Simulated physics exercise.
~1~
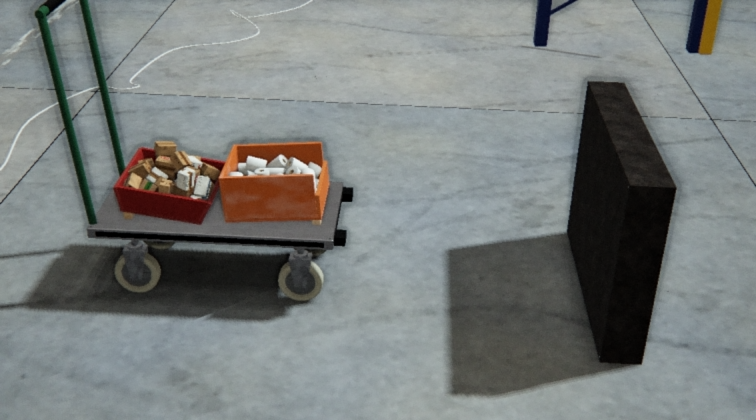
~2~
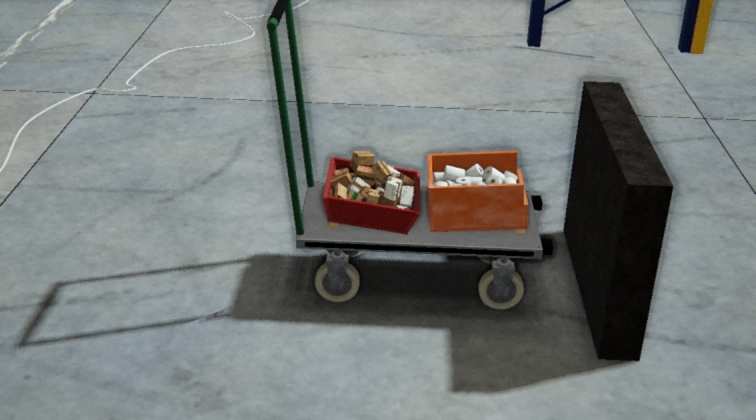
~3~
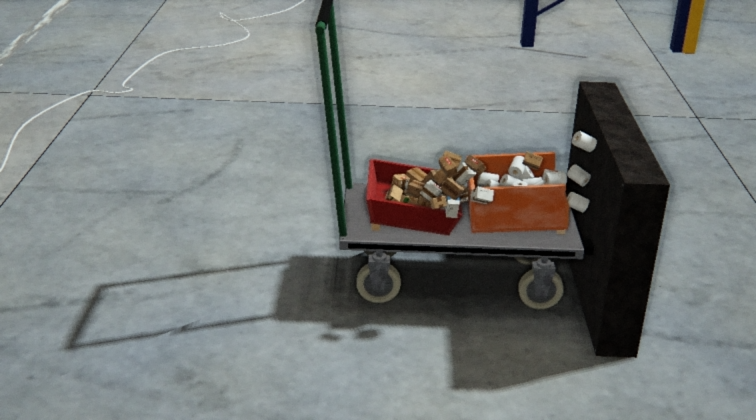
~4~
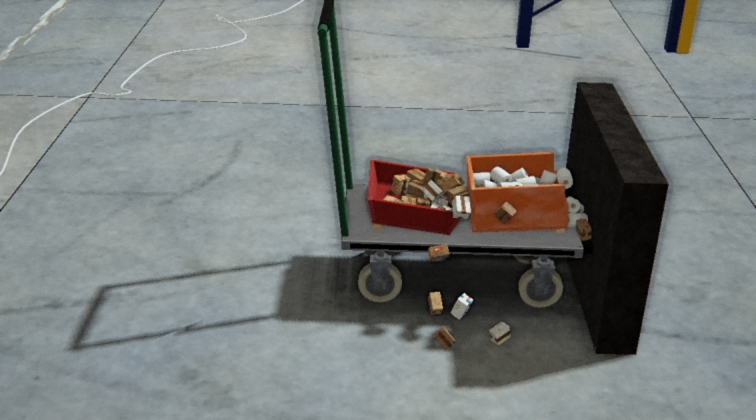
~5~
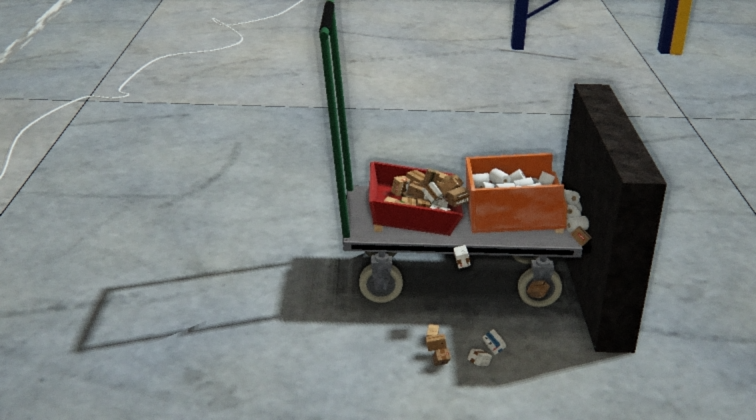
A flat grey trolley with a green handle rolls right across a pale concrete floor, seen from slightly above and to the side, towards a thick black upright wall. It carries a red container of small brown and white parcels on the left and an orange one of white rolls on the right. The trolley stops abruptly at the wall, and the goods surge forward, some rolls flying against the dark face. Parcels spill from the red container and tumble off the near side. Finally the trolley stands still, with several pieces on the floor and most of the load still aboard.
